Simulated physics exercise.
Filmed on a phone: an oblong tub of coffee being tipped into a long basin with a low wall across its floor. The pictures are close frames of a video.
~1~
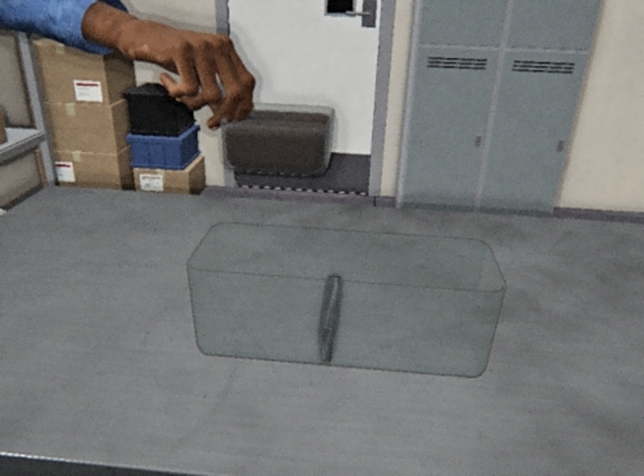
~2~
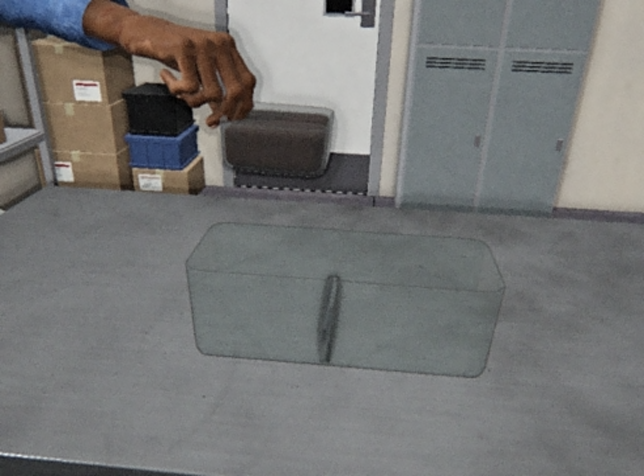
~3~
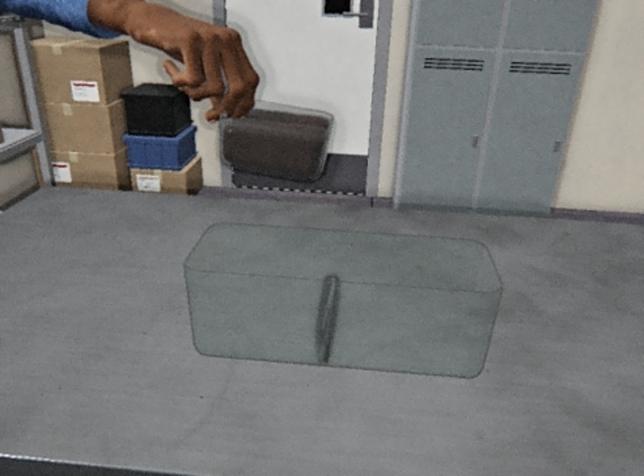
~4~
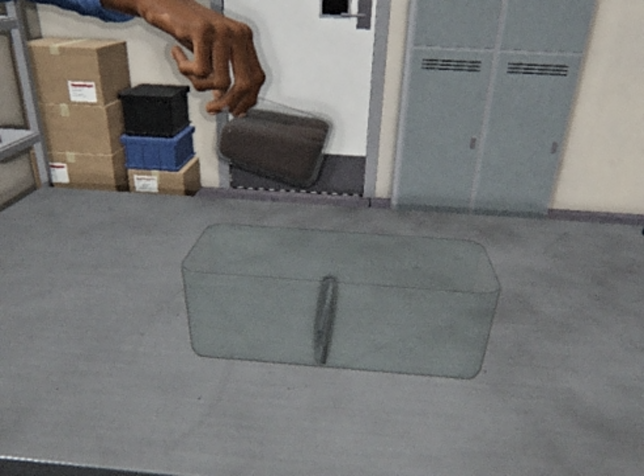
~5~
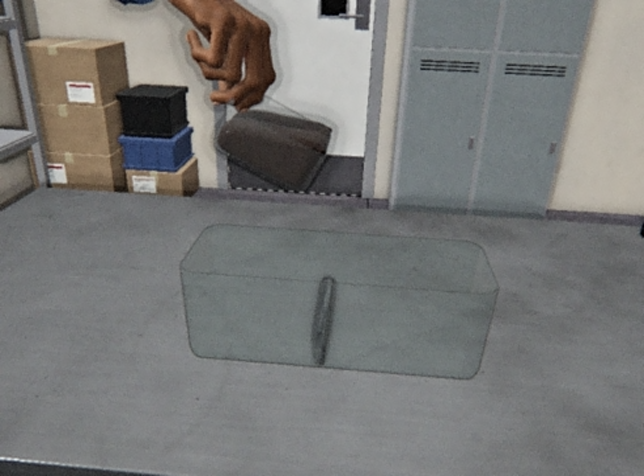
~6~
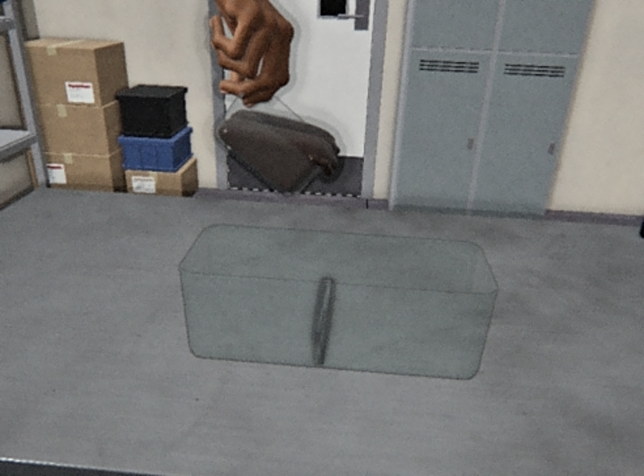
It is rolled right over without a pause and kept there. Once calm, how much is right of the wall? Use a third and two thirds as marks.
In the end over two thirds is right of the wall.
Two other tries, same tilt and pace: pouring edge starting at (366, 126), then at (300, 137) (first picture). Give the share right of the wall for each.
First some 90, then 60 per cent.
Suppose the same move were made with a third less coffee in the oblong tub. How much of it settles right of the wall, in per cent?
Near 80 %.
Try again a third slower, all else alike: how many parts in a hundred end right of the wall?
Roughly 85 in a hundred.
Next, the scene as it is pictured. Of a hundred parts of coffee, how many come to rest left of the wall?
Some 15 per cent.
A moment on, the oblong tub is tipped right over and 5 per cent is still to pour, 0 is left of the wall and 61 right of it.
Next, the oblong tub is tipped right over and 0 per cent is still to pour, 11 is left of the wall and 84 right of it.
Then the oblong tub is tipped right over and 0 per cent is still to pour, 13 is left of the wall and 84 right of it.
Later the oblong tub is tipped right over and 0 per cent is still to pour, 13 is left of the wall and 84 right of it.
In the end 13 per cent lies left of the wall, 84 right of it and 2 outside.
